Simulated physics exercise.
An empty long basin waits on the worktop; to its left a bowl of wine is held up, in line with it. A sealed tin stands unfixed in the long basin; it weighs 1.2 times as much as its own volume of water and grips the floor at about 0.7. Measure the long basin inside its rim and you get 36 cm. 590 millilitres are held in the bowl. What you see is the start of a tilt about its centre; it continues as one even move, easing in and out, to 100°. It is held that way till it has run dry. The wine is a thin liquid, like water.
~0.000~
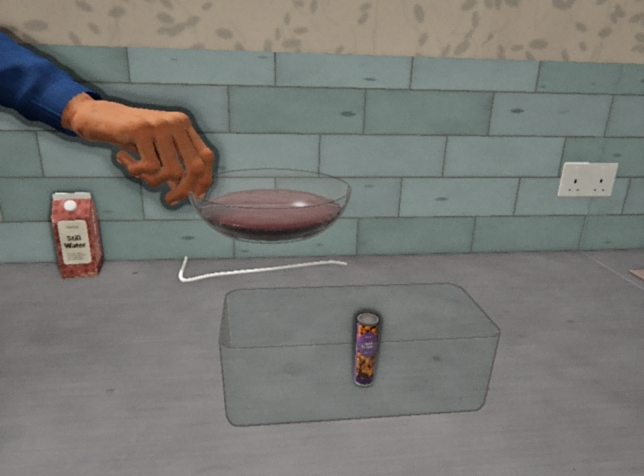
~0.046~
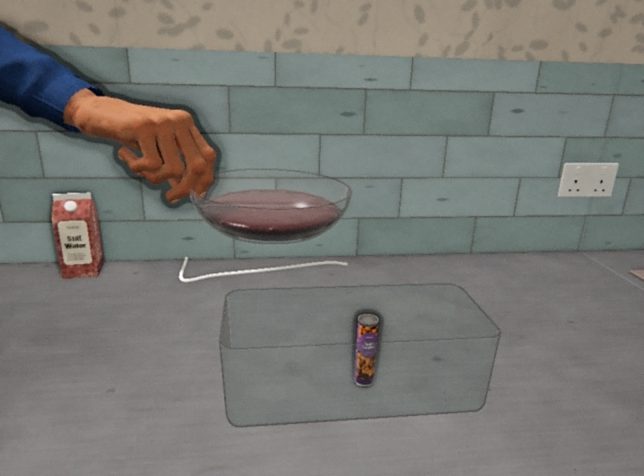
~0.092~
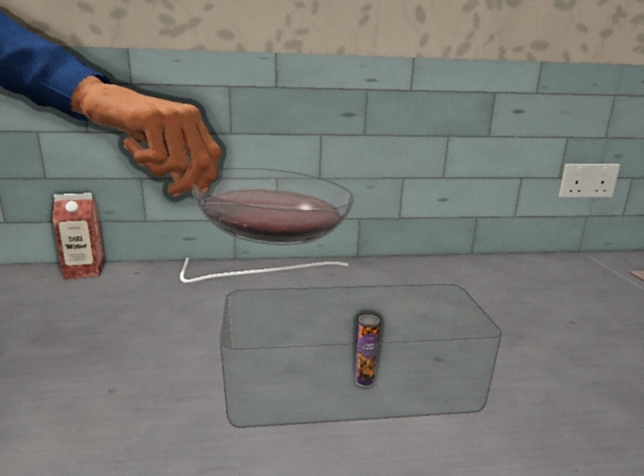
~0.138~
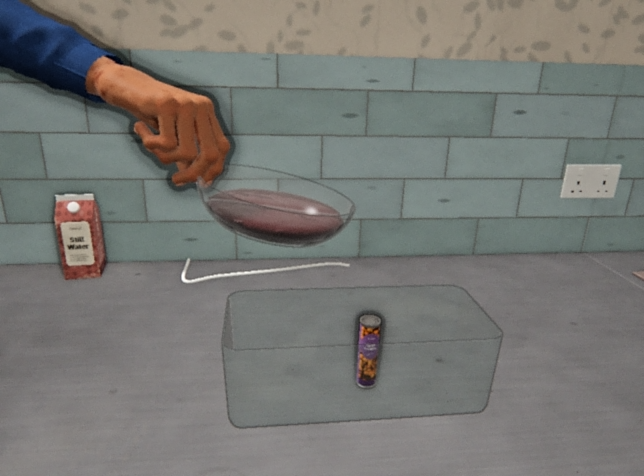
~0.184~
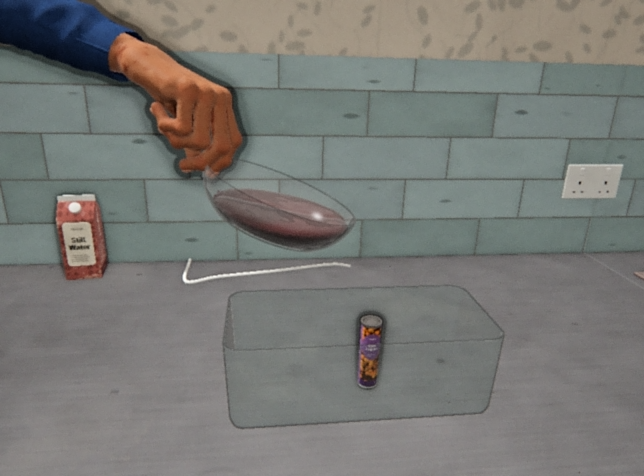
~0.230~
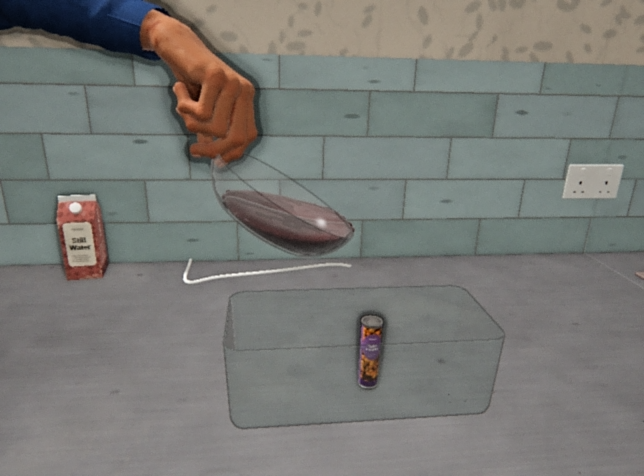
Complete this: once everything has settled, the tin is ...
Once everything has settled, the tin is standing up.
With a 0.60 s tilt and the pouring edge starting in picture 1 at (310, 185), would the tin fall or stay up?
Result: Tin tipped over.
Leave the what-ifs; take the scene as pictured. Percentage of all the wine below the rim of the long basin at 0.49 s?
About 62 per cent.
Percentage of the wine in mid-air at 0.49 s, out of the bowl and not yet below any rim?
It comes to about 36 percent.
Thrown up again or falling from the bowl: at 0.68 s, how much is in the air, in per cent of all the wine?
Close to 4 in every hundred parts.
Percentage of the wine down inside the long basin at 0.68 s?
Near 96 per cent of the total.
Then, 0.49 s in, the tilt is 92° and 2 per cent is still to pour; the tin stands where it began.
Then, 0.68 s in, the tilt is 100° and 0 per cent is still to pour; the tin stands where it began.
Then, 0.88 s in, the tilt is 100° and 0 per cent is still to pour; the tin stands where it began.
Then, 1.10 s in, the tilt is 100° and 0 per cent is still to pour; the tin stands where it began.
Finally, the tin stands where it began.
